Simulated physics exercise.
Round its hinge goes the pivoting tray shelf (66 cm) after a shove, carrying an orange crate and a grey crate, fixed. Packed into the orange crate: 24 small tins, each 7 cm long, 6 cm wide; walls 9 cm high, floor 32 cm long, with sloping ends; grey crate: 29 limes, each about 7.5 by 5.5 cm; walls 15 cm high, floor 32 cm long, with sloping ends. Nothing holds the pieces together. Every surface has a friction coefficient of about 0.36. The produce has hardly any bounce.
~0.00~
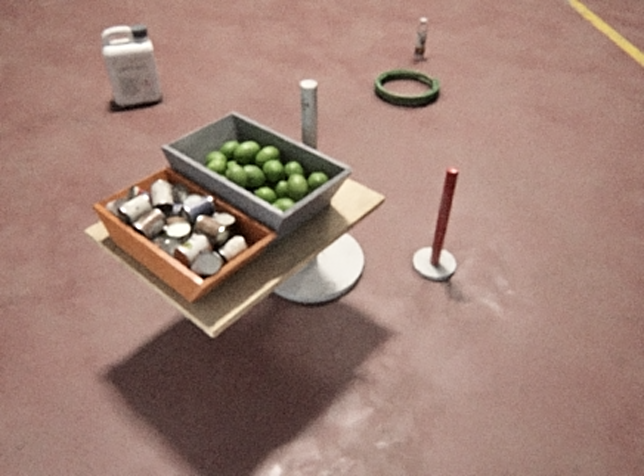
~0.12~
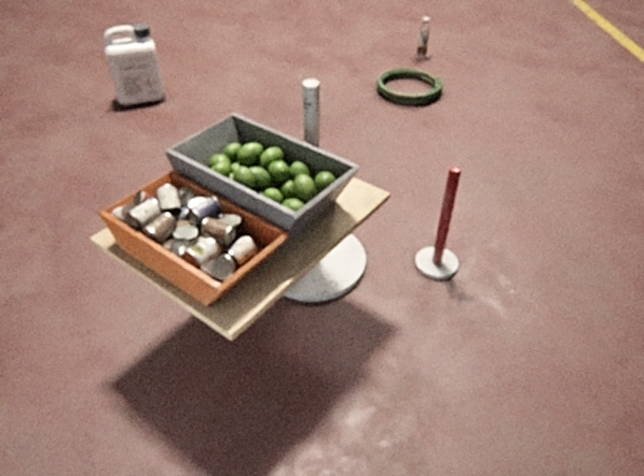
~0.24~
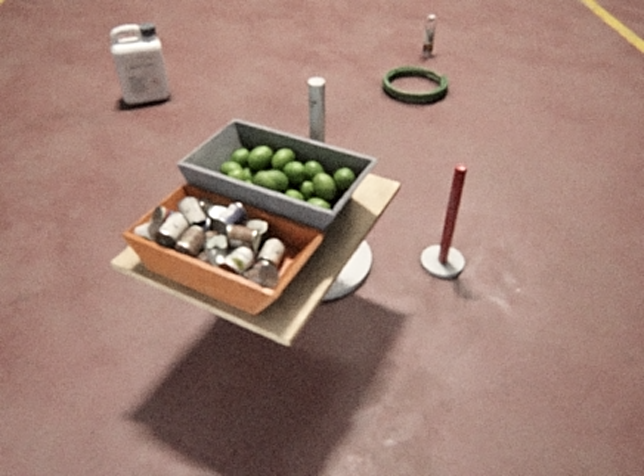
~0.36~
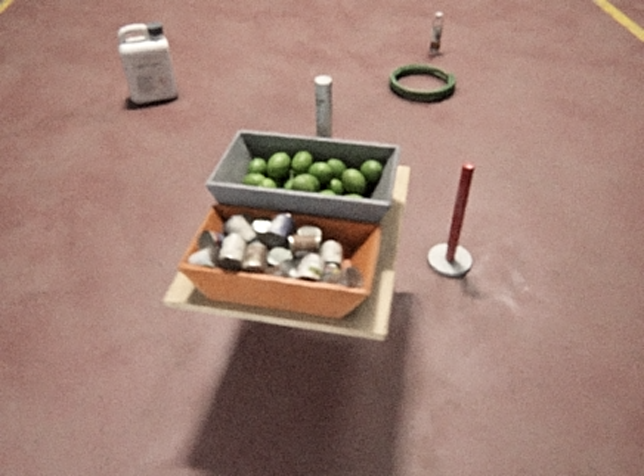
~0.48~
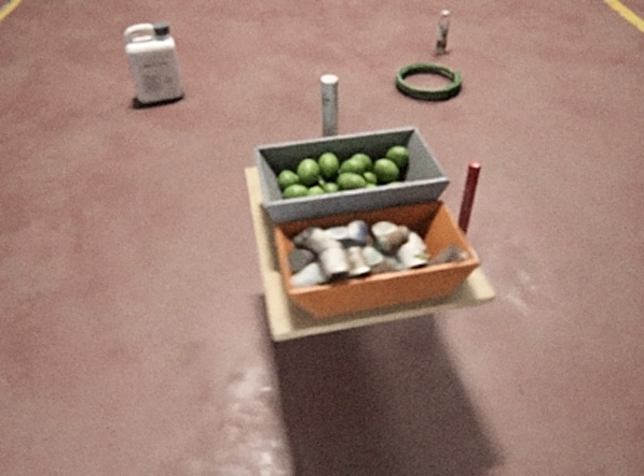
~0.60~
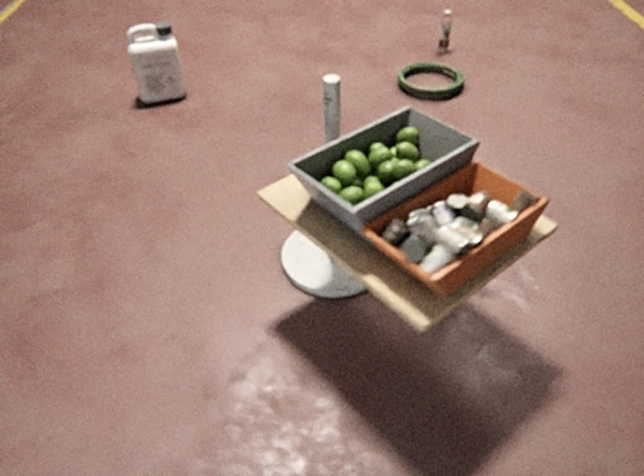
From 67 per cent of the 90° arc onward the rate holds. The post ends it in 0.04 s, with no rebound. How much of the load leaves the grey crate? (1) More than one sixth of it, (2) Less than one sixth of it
Answer: 2.
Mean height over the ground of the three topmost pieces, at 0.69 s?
Roughly 58 centimetres.
After 0.61 s, the shelf hits the red post.
After 0.69 s, orange crate 24 in, 0 out and grey crate 29 in, 0 out.
After 0.81 s, orange crate 23 in, 1 out and grey crate 29 in, 0 out.
After 1.03 s, orange crate 18 in, 6 out and grey crate 29 in, 0 out.
When it is over (at 1.46 s), orange crate 18 in, 6 out and grey crate 29 in, 0 out. Asked share, 0 of 29, 0 per cent.
